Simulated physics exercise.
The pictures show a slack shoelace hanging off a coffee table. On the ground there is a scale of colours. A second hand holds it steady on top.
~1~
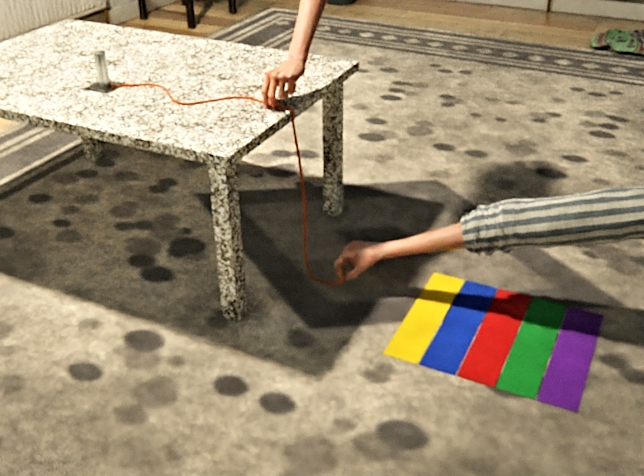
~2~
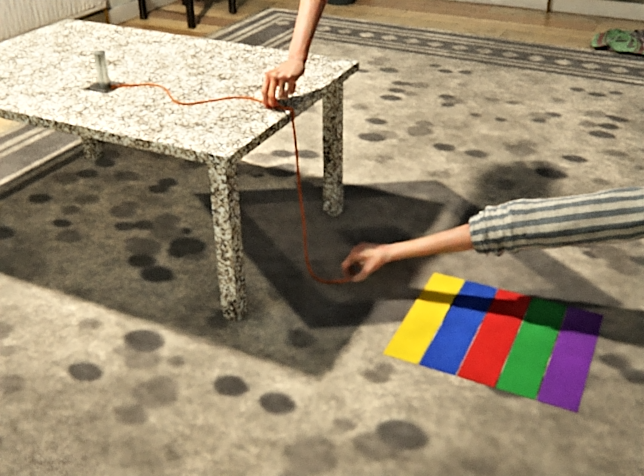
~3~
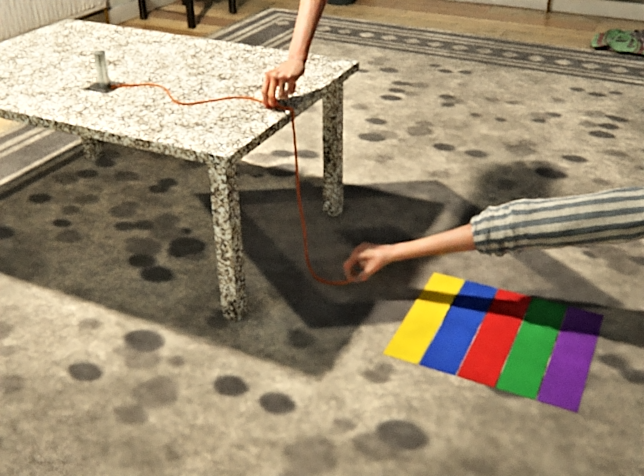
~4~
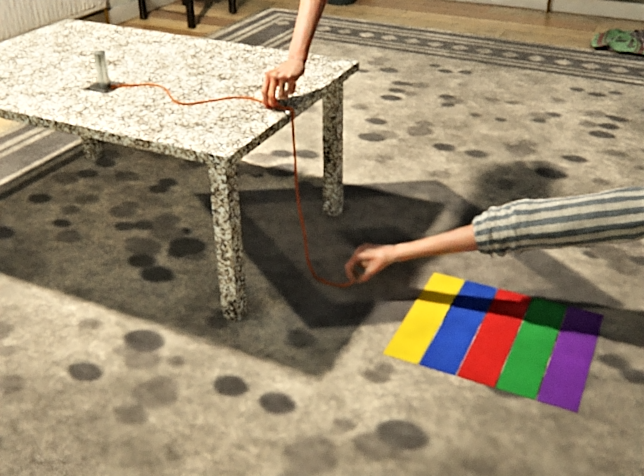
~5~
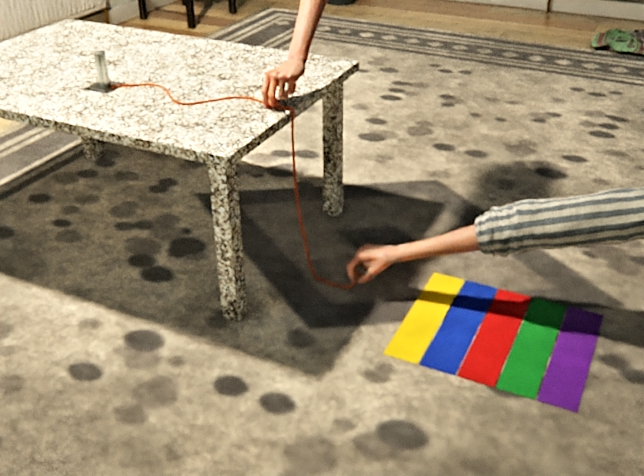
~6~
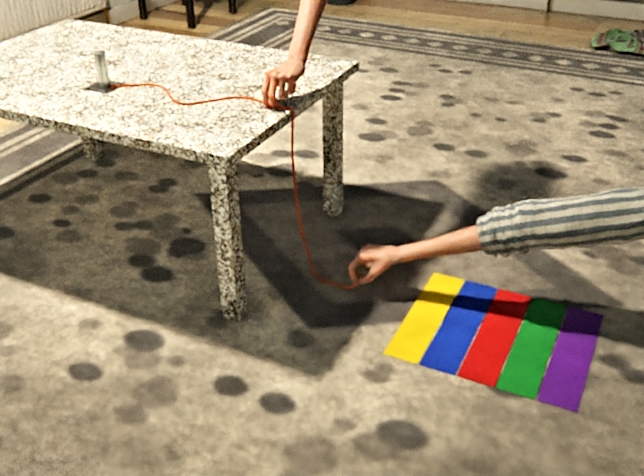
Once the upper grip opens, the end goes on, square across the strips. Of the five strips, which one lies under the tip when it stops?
The red strip.
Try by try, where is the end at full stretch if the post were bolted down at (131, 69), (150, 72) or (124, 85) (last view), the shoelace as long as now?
Around (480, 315), then (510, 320), then (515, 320).
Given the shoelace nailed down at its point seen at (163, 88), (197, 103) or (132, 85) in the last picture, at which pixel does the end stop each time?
In that order: (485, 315), (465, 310) and (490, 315).
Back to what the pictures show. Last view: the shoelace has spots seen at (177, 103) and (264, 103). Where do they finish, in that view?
Final spots: (203, 100), then (289, 116).
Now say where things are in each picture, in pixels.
End (345, 277); yellow (410, 342); blue (446, 353); red (483, 364); green (522, 375); purple (563, 387), in the first picture.
End (352, 278); shoelace through (147, 85) (181, 104) (254, 100) (295, 138) (302, 206) (309, 267), in the second picture.
End (354, 279), in the third picture.
End (355, 279); shoelace through (147, 85) (181, 104) (254, 100) (294, 138) (299, 205) (310, 267), in the fourth picture.
End (357, 280), in the fifth picture.
End (359, 280); shoelace through (147, 85) (181, 104) (254, 100) (292, 138) (297, 205) (312, 267), in the sixth picture.
A little later, end near (440, 302); over yellow.
Next, end near (476, 311); over blue.
When it is tight, end near (497, 317); over red. The end stops over the red strip.
